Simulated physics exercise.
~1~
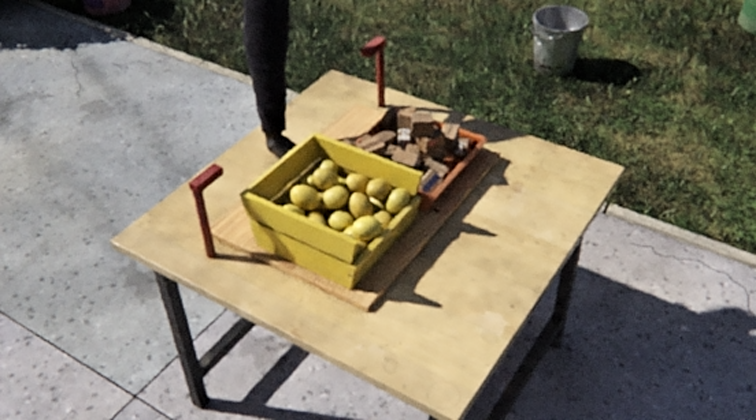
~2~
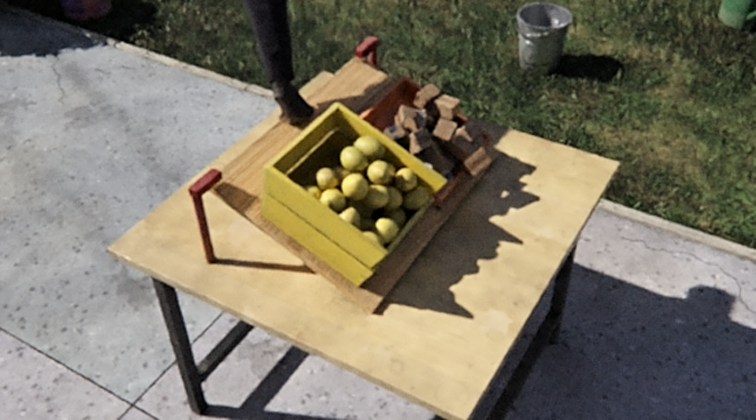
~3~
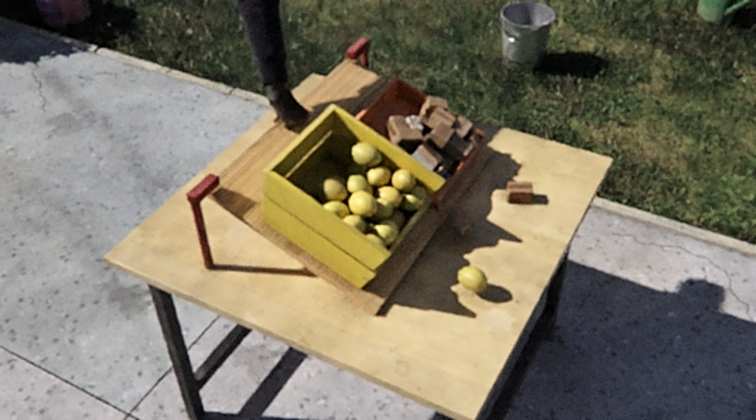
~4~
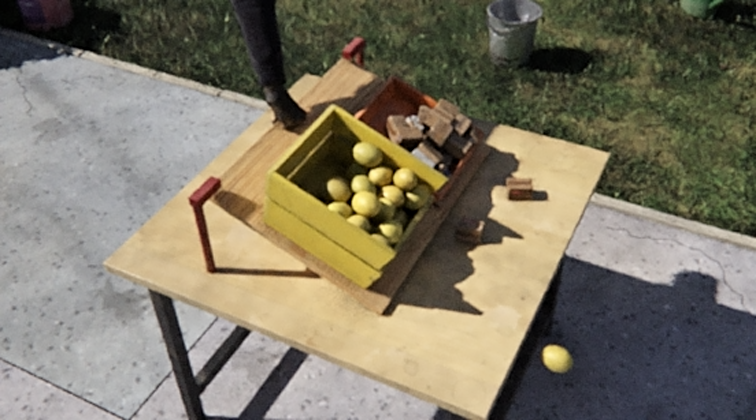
A dark-sleeved arm tips a board holding two containers, and one lemon rolls off the table.
